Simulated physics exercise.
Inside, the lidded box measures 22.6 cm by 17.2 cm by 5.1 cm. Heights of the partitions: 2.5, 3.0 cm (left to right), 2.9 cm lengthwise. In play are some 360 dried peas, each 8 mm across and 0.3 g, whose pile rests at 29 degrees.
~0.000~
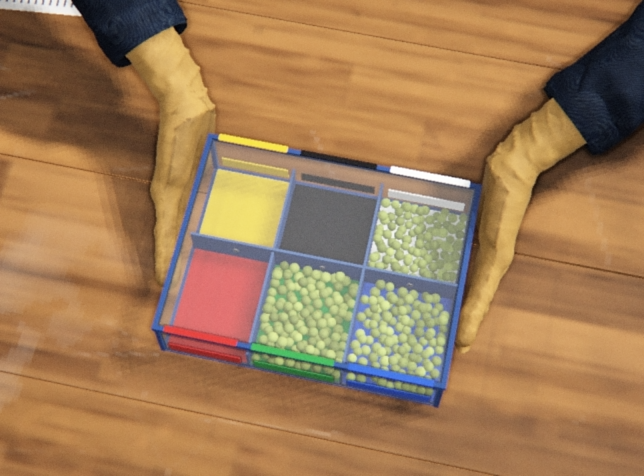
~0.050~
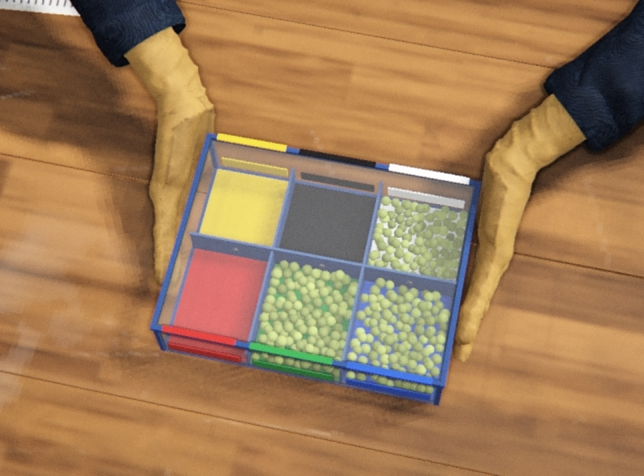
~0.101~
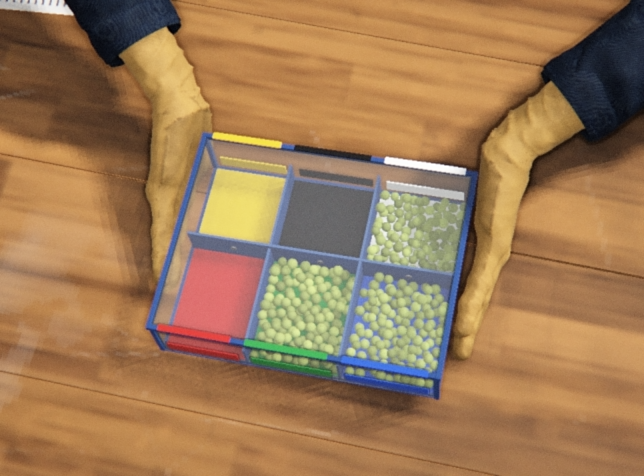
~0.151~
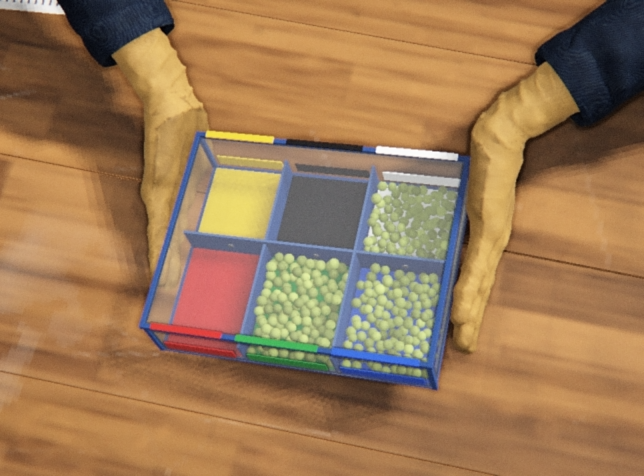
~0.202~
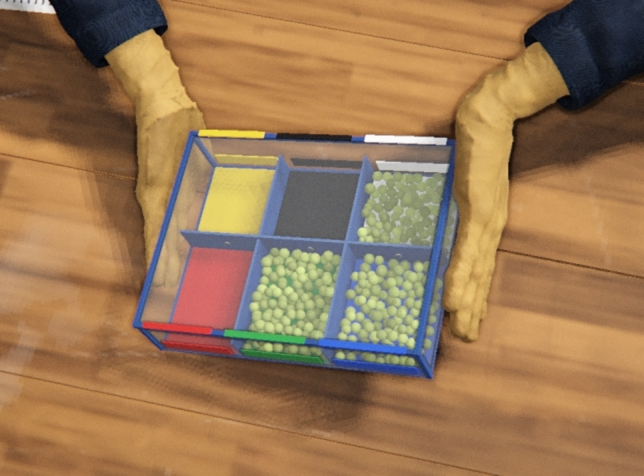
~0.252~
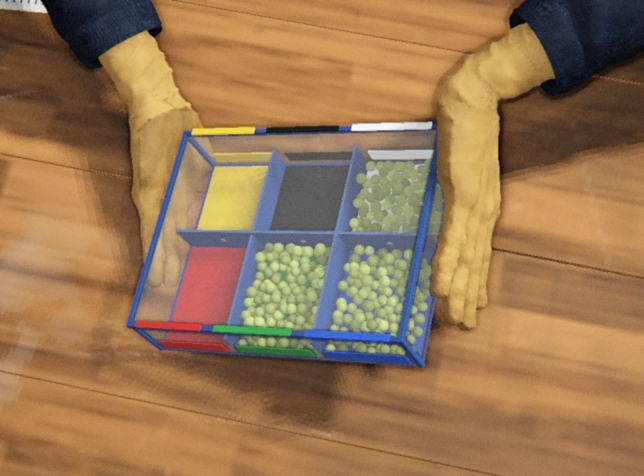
Two gloved hands hold a clear lidded box of colored compartments level above a wooden surface, with green peas filling the green, blue and white sections. The hands then tilt the box down toward the left, gradually at first and further after, while the peas stay in their three sections.
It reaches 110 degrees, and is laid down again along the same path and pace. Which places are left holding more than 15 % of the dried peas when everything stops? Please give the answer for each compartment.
Red: Over, blue: Not over, green: Not over, yellow: Over, white: Not over, black: Not over.
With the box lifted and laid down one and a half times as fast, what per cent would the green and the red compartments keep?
Green 0 %; red 65 %.
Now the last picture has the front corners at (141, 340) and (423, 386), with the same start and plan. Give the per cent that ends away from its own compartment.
Some 60 %.
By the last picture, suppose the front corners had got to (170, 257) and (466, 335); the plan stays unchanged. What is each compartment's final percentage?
Red 0; blue 10; green 0; yellow 0; white 75; black 15.
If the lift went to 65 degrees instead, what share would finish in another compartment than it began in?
Some 5 per cent.
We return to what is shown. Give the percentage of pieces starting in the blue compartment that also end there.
0 %.
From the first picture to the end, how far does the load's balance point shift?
It shifts some 13.0 cm.
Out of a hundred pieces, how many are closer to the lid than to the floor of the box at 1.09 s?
About 90 per cent.
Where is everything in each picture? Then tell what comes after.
The first picture shows box tilt 0 degrees, front corners at (158, 326) and (441, 384); blue 35 %, green 35 %, white 30 %.
The second picture shows box tilt 1 degrees, front corners at (156, 326) and (440, 382).
The third picture shows box tilt 5 degrees, front corners at (152, 325) and (436, 375), lowest corner left front.
The fourth picture shows box tilt 11 degrees, front corners at (145, 324) and (428, 363), lowest corner left front.
The fifth picture shows box tilt 17 degrees, front corners at (139, 323) and (415, 351), lowest corner left front.
The sixth picture shows box tilt 23 degrees, front corners at (132, 323) and (399, 338), lowest corner left front; blue 35 %, green 35 %, white 30 %. The box's pace is about 120 degrees a second.
Then, at 1.09 s, tilt 109 degrees; red 35 %, blue 10 %, green 25 %, white 15 %, black 15 %.
After 1.65 s, tilt 47 degrees; red 65 %, yellow 30 %.
Then, at 2.26 s, tilt 0 degrees; red 65 %, yellow 30 %.
By 2.8 s all is still; red 65 %, blue 0 %, green 0 %, yellow 30 %, white 0 %, black 0 %.
